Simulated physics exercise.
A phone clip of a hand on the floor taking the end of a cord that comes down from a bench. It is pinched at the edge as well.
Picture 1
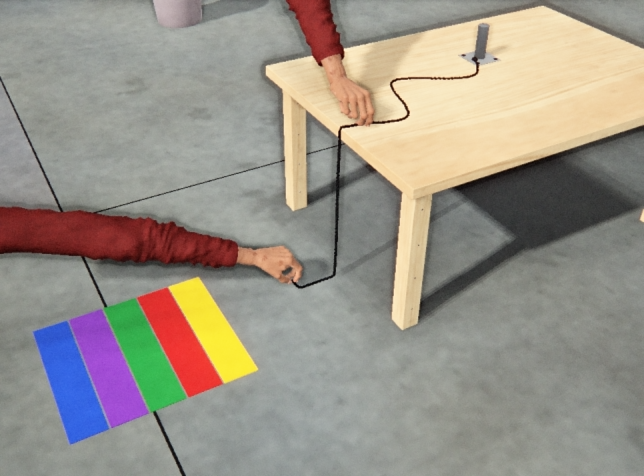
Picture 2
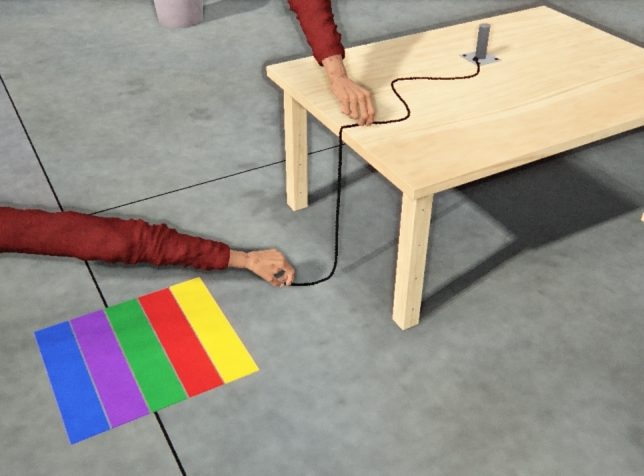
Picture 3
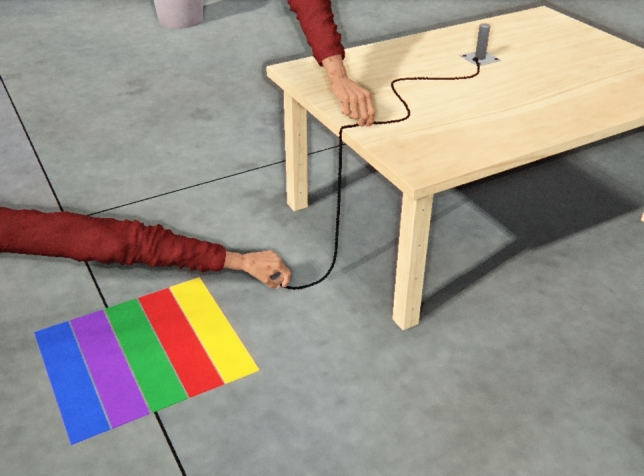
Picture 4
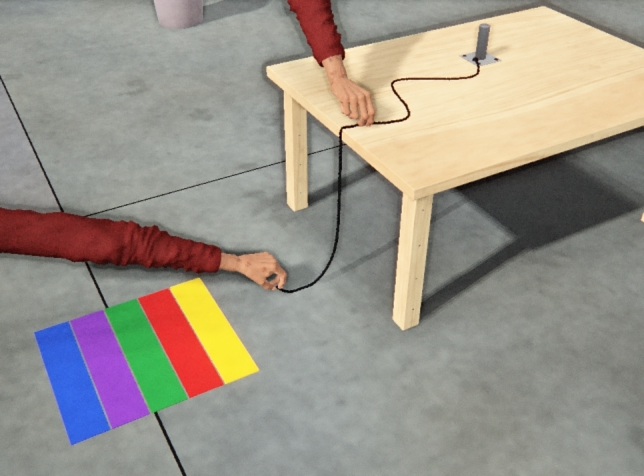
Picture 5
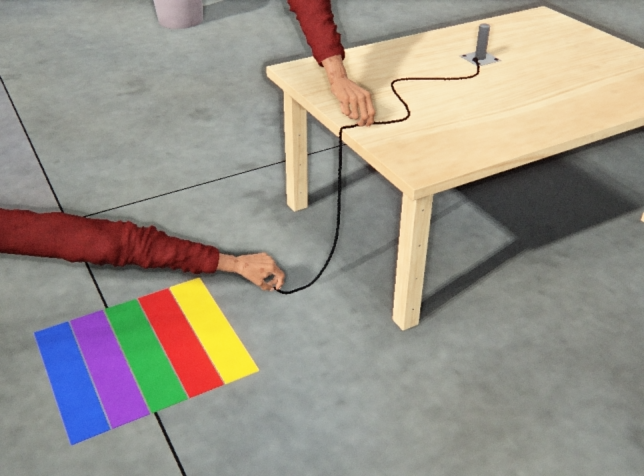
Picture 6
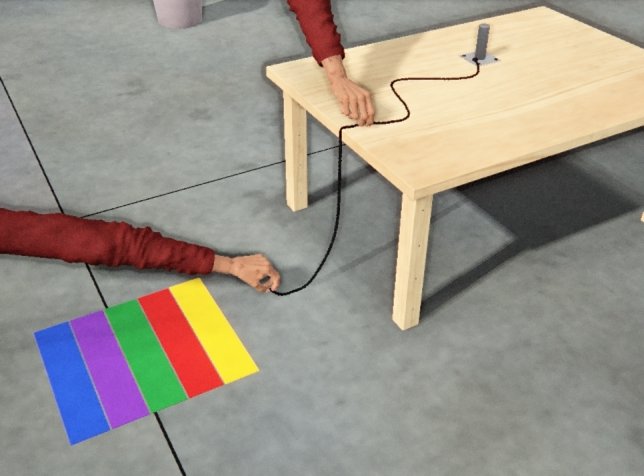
A red-sleeved arm reaches in from the left above a grey concrete floor, seen from a fixed, raised viewpoint. Its hand grips the end of a dark cord, which winds across a pale wooden table at right and hangs over the edge under another hand, near a mat striped blue, purple, green, red and yellow. The lower hand slowly draws the end slightly left, smoothing the cord's bend, while the upper hand stays still.
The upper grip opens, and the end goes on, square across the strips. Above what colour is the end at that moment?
It gets as far as the purple strip.
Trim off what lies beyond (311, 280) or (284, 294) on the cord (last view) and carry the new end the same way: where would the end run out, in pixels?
About (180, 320) and (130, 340).
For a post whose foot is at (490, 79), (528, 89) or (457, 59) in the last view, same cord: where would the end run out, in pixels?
Try by try, around (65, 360), (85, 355) and (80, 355).
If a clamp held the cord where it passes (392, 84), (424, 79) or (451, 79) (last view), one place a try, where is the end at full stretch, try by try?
About (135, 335), (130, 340) and (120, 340).
Early on, end near (170, 324); over red.
Midway, end near (127, 339); over green.
At the end of the slack, end near (101, 348); over purple. The purple one.
